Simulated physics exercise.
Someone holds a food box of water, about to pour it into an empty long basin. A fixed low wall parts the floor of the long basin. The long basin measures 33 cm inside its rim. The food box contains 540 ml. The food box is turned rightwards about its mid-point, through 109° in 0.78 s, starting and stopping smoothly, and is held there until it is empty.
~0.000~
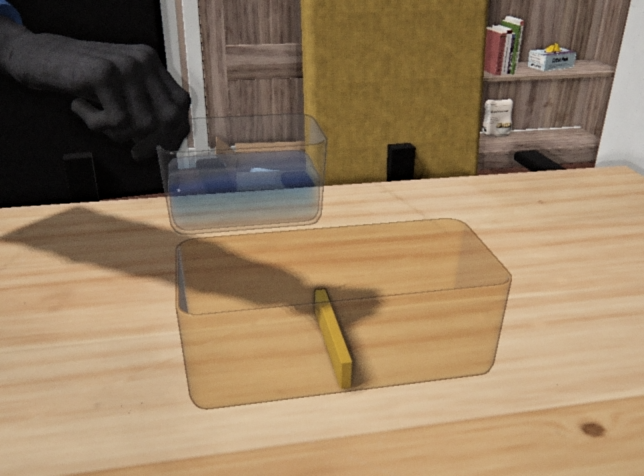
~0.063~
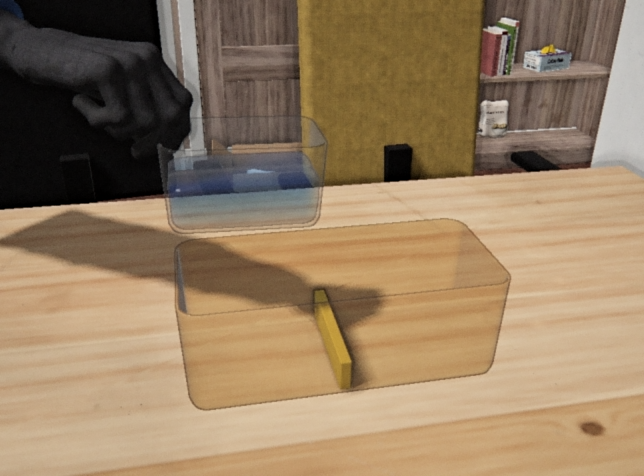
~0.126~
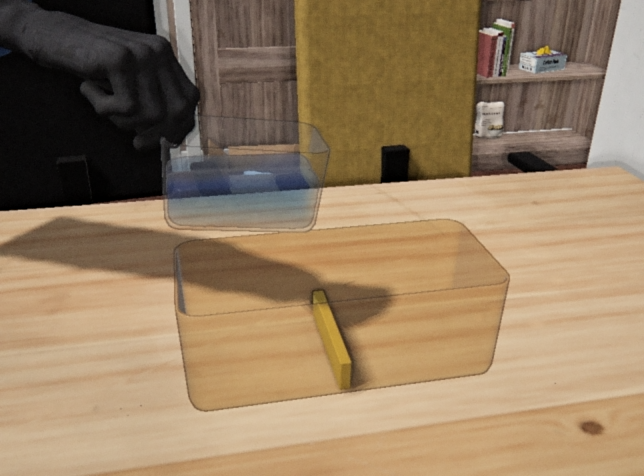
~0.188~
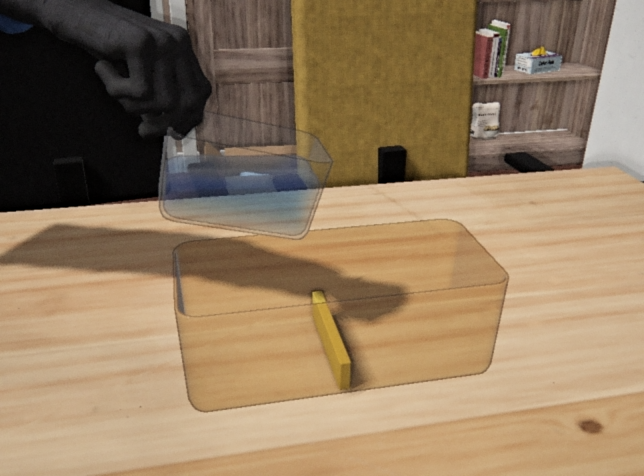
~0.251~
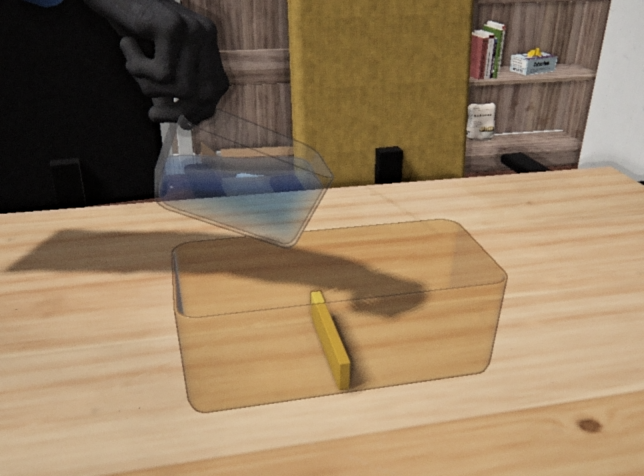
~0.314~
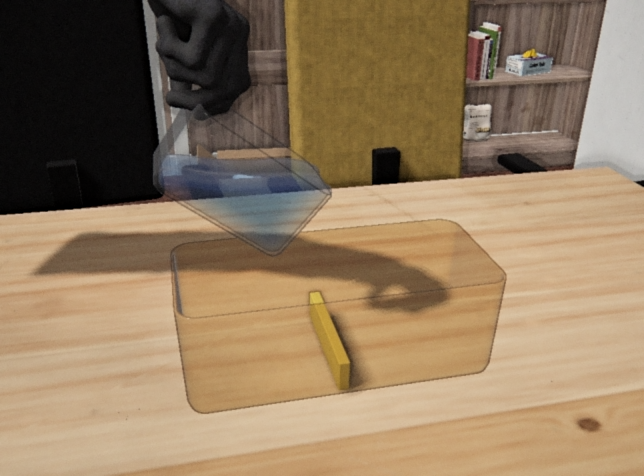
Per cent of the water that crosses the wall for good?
66 per cent.
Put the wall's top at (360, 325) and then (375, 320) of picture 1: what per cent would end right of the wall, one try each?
I'd put it at about 40 per cent for the first and about 15 per cent for the second.
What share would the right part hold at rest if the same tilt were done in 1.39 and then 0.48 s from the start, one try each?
75 per cent first, 60 per cent second.
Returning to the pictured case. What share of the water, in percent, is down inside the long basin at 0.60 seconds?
Roughly 52 per cent.
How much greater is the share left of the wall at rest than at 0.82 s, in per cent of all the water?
It comes to near 10 per cent.
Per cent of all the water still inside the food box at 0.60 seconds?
About 26 percent.
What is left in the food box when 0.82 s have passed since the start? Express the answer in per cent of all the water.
Close to 6 percent of the total.
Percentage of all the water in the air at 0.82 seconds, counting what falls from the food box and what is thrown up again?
Near 5 per cent, I'd say.
Then, 0.60 s in, the tilt is 96° and 25 per cent is still to pour, 4 is left of the wall and 49 right of it.
Then, 0.82 s in, the tilt is 109° and 6 per cent is still to pour, 24 is left of the wall and 66 right of it.
Then, 1.04 s in, the tilt is 109° and 0 per cent is still to pour, 34 is left of the wall and 65 right of it.
Then, 1.28 s in, the tilt is 109° and 0 per cent is still to pour, 34 is left of the wall and 65 right of it.
Finally, 34 per cent lies left of the wall, 66 right of it and 1 outside.
